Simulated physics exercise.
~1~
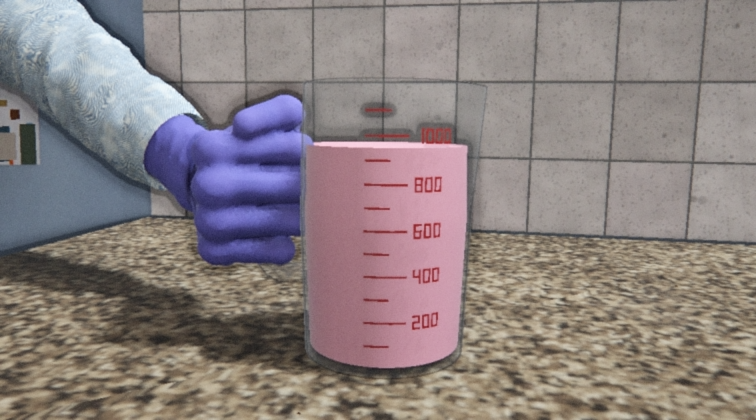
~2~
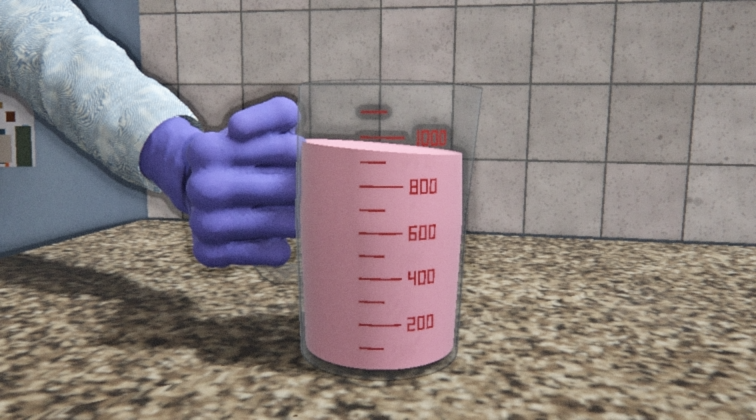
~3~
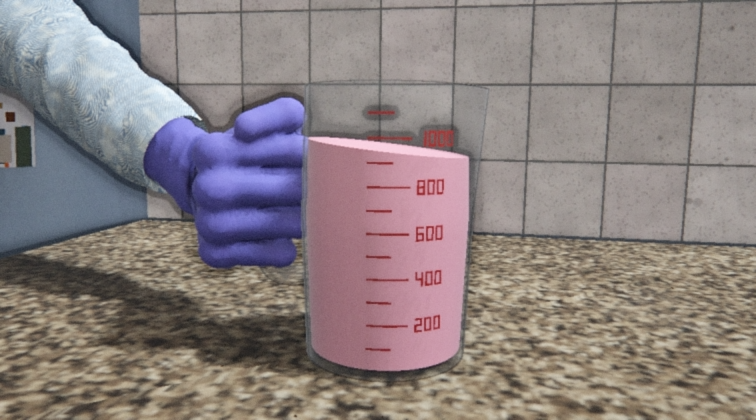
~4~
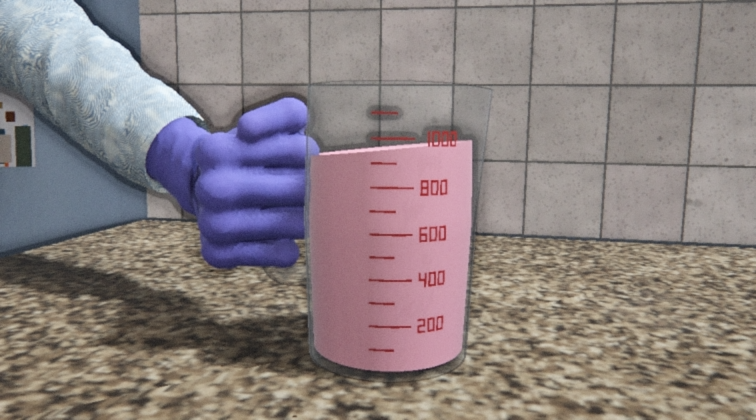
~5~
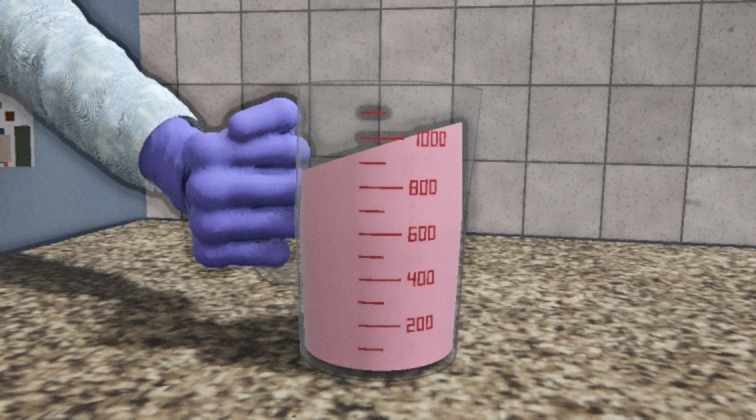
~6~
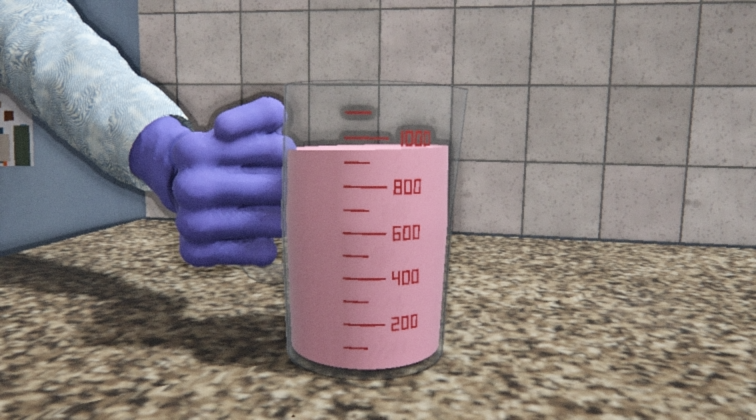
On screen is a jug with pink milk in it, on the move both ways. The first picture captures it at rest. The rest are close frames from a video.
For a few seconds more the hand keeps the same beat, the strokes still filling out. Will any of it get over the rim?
Yes.
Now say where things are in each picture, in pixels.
The first frame shows jug (386, 214) about three quarters full; at rest.
The second frame shows jug about three quarters full, surface at (382, 148); surface a little higher on the left.
The third frame shows jug (387, 217) about three quarters full; surface a little higher on the left.
The fourth frame shows jug about three quarters full, surface at (391, 149); surface a little higher on the right.
The fifth frame shows jug (380, 217) about three quarters full; surface much higher on the right.
The sixth frame shows jug about three quarters full, surface at (368, 148); surface about level.
Soon after, the highest wave so far goes over the rim.
In the end, the highest wave so far goes over the rim; some is on the top.
